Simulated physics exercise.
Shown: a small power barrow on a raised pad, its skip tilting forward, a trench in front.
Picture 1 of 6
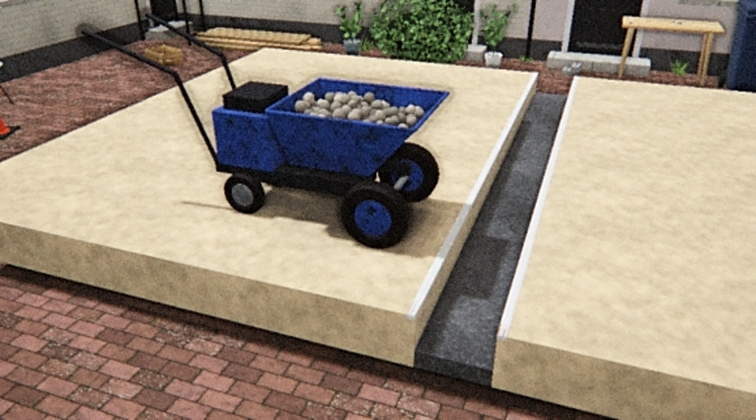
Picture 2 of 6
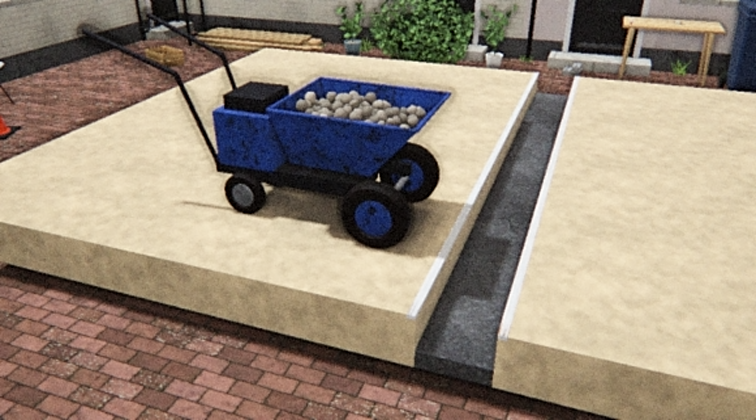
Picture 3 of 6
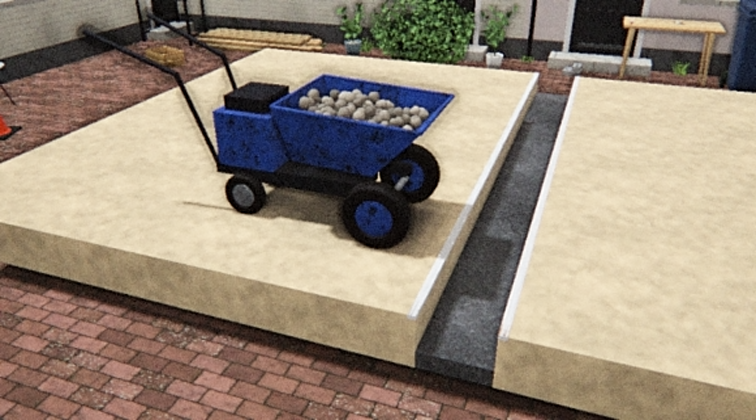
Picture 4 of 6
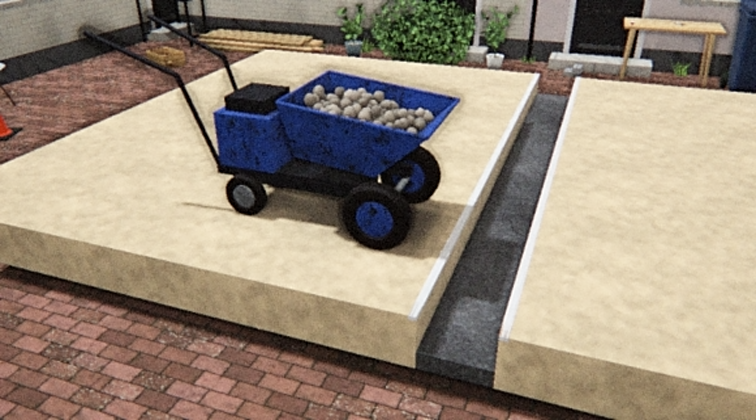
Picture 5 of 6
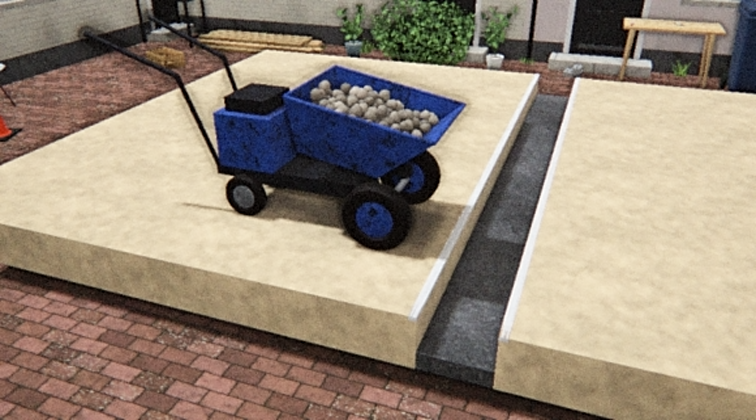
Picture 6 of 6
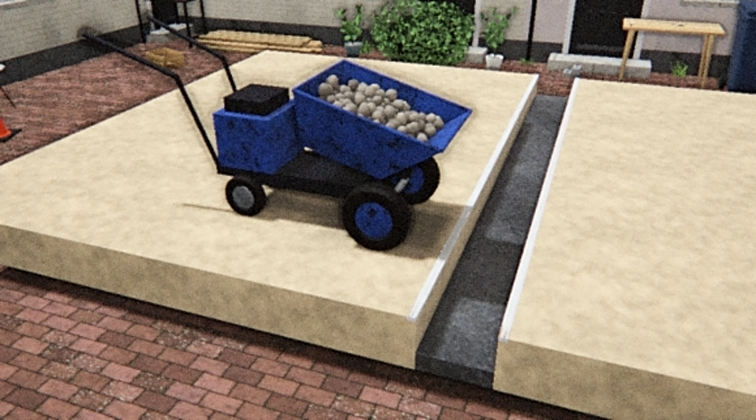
Blue skip of a small power barrow tilting gradually forward to the right, carrying rounded pebbles, on a raised pad beside a trench.
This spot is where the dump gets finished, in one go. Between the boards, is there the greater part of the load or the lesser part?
Most goes in.
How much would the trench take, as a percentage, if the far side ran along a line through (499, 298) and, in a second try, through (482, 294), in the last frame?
About 50 %, then 10 %.
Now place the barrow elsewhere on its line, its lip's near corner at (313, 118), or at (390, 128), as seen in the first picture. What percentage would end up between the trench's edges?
Some 40 in a hundred, then some 100 in a hundred.
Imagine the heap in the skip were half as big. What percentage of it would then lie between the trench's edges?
90 in a hundred, roughly.
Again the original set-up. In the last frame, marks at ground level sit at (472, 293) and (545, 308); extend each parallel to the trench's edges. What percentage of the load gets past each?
Roughly 70 per cent, then roughly 20 per cent.
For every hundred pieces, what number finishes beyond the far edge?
It works out to close to 25 per cent.
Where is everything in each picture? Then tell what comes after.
The first frame shows lip of the skip at (414, 131), level; top of the load at (337, 110), river pebbles; first edge of the trench at (428, 281); far edge at (513, 299), the trench over half as wide as the skip, and about half as deep as wide.
The second frame shows lip of the skip at (416, 132), level; top of the load at (338, 109).
The third frame shows lip of the skip at (420, 134), tipped barely; top of the load at (342, 108).
The fourth frame shows lip of the skip at (427, 138), tipped a little; top of the load at (346, 102).
The fifth frame shows lip of the skip at (434, 144), tipped a little; top of the load at (341, 100).
The sixth frame shows lip of the skip at (441, 151), tipped clearly; top of the load at (349, 97); first edge of the trench at (429, 283); far edge at (514, 301).
Soon, skip tipped steeply; all in the skip.
A while on, skip tipped right over; about two thirds in the skip; about a quarter in or heaped over the trench; a stray few beyond it; a stray few falling.
Towards the end, skip tipped right over; a stray few in the skip; about two thirds in or heaped over the trench; about a quarter beyond it.
Finally, skip tipped right over; most in or heaped over the trench; about a quarter beyond it.
